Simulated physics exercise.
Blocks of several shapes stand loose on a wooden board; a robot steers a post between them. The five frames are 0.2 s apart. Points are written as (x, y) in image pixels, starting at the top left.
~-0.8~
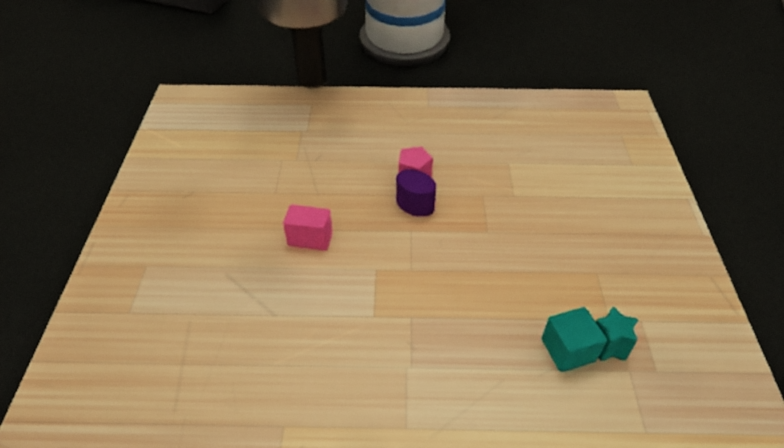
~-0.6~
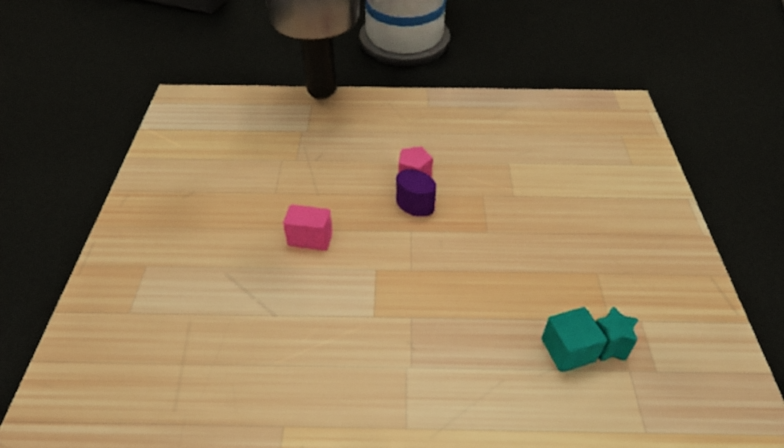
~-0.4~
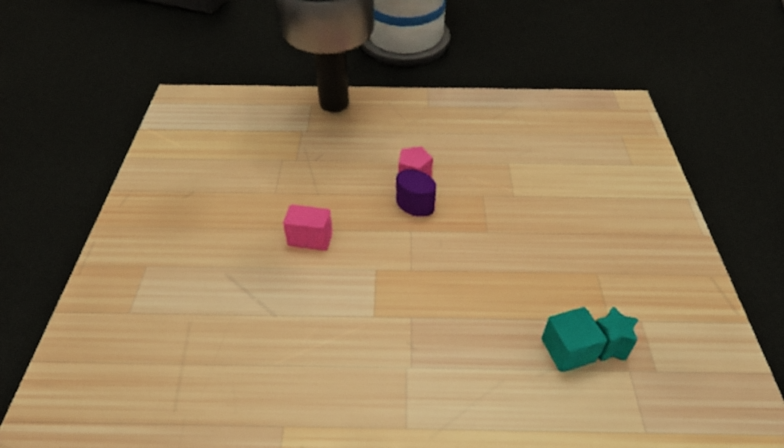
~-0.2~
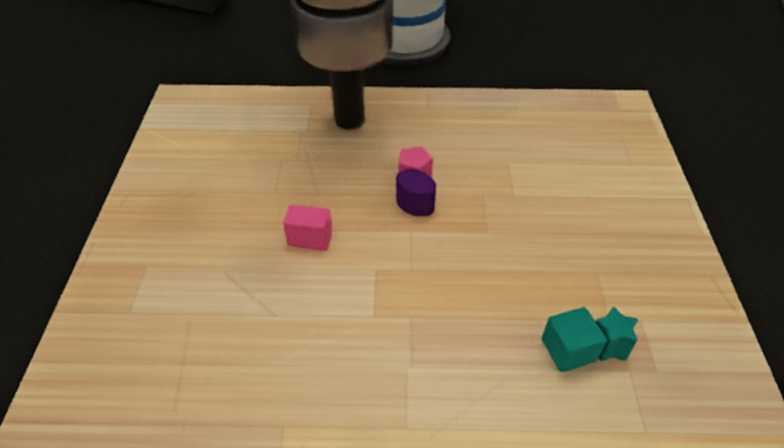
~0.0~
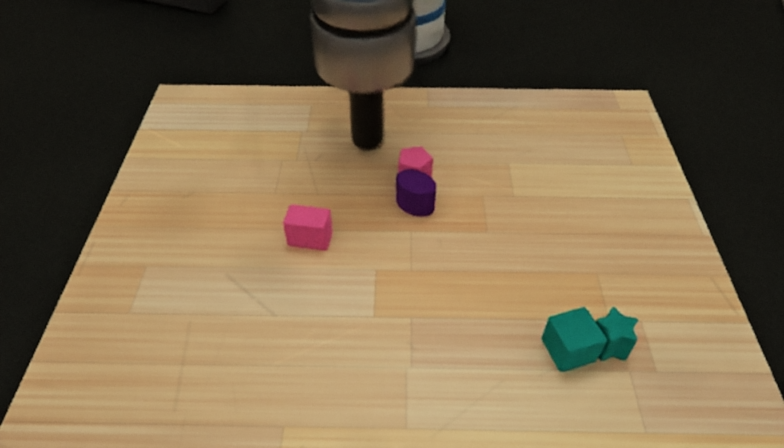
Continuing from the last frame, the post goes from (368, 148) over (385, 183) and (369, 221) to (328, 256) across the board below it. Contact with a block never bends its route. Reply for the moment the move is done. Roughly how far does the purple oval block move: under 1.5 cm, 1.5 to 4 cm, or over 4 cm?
Overall it shifts less than 1.5 cm.
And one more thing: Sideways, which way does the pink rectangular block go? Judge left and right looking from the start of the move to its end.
It moves right.
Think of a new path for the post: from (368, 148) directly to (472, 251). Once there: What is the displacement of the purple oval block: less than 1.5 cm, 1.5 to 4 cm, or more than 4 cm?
The displacement of the purple oval block is above 4 cm.
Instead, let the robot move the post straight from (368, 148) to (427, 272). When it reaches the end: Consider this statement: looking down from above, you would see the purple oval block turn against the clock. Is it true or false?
The statement is true.
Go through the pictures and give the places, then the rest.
Lower end of the post (312, 80), tops of blocks, pink rectangular block (307, 216), pink pentagon (415, 156), purple oval block (416, 181), in the first picture.
Post (322, 91), blocks as before, in the second picture.
Post (334, 104), blocks as before, in the third picture.
Post (350, 121), blocks as before, in the fourth picture.
Post (368, 141), pink rectangular block (307, 216), pink pentagon (415, 156), purple oval block (416, 181), in the fifth picture.
What follows on the original path. One third of the way, post (385, 176); pink pentagon (418, 158), turned 15° anticlockwise.
Two thirds of the way, post (369, 214); pink pentagon (418, 158), turned 15° anticlockwise; purple oval block (421, 189), turned 35° anticlockwise.
At the end, post (327, 249); pink rectangular block (290, 220), turned 25° clockwise; pink pentagon (418, 158), turned 15° anticlockwise; purple oval block (421, 189), turned 35° anticlockwise.
